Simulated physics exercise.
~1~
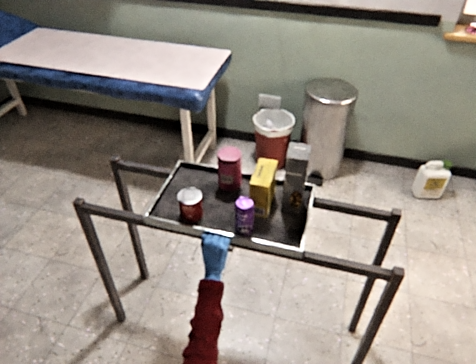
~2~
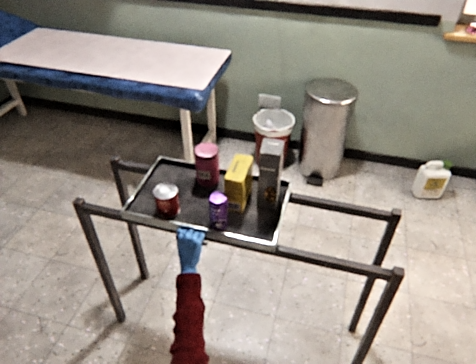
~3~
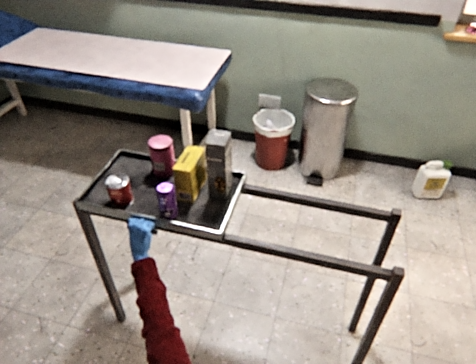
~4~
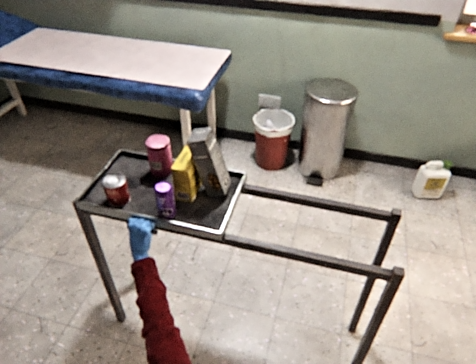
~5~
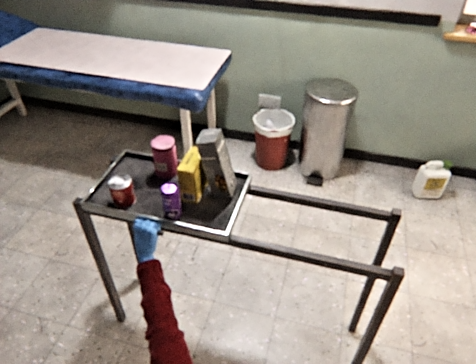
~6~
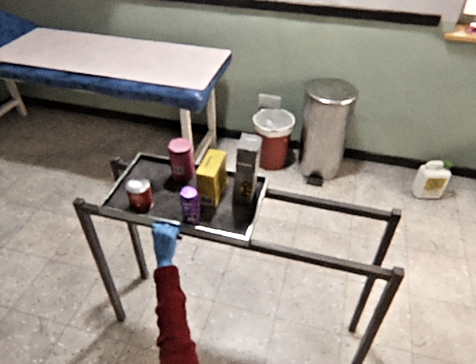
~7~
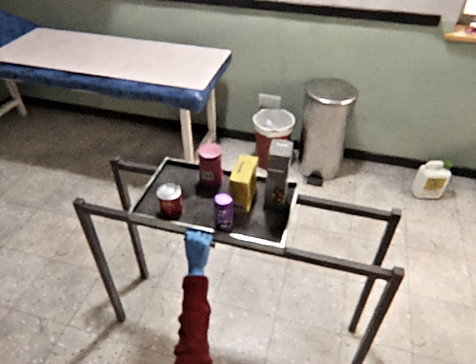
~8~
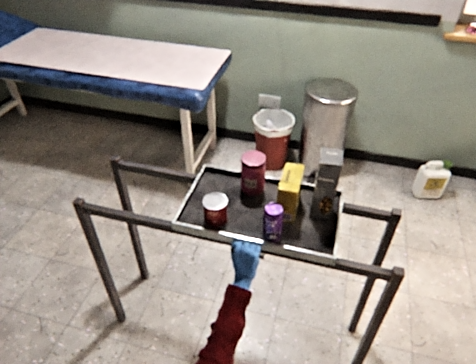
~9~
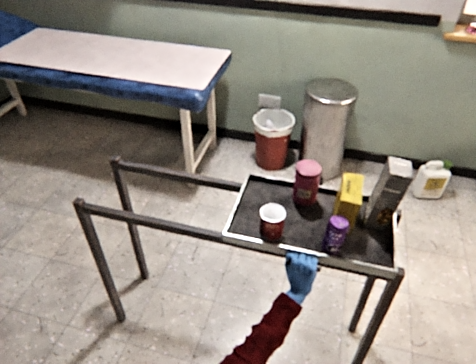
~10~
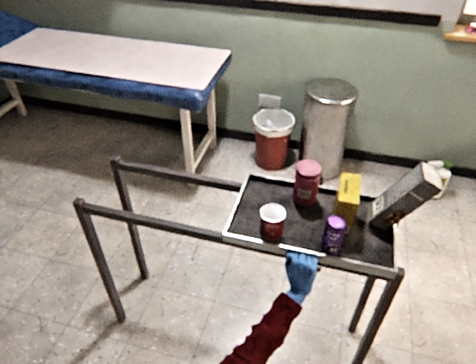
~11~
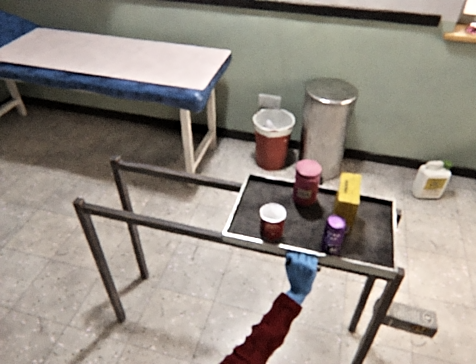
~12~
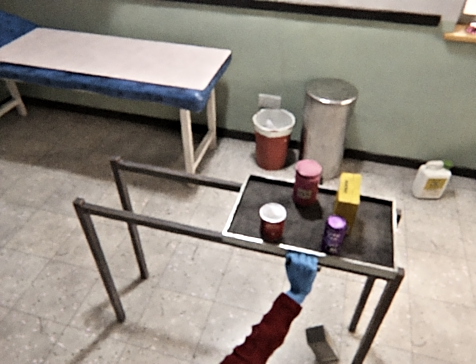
The clip shows a gloved hand at a tray of containers sliding left along a metal frame, then back right, where the tall grey carton tips off the right side and ends on the floor while the other four items stay on the tray.
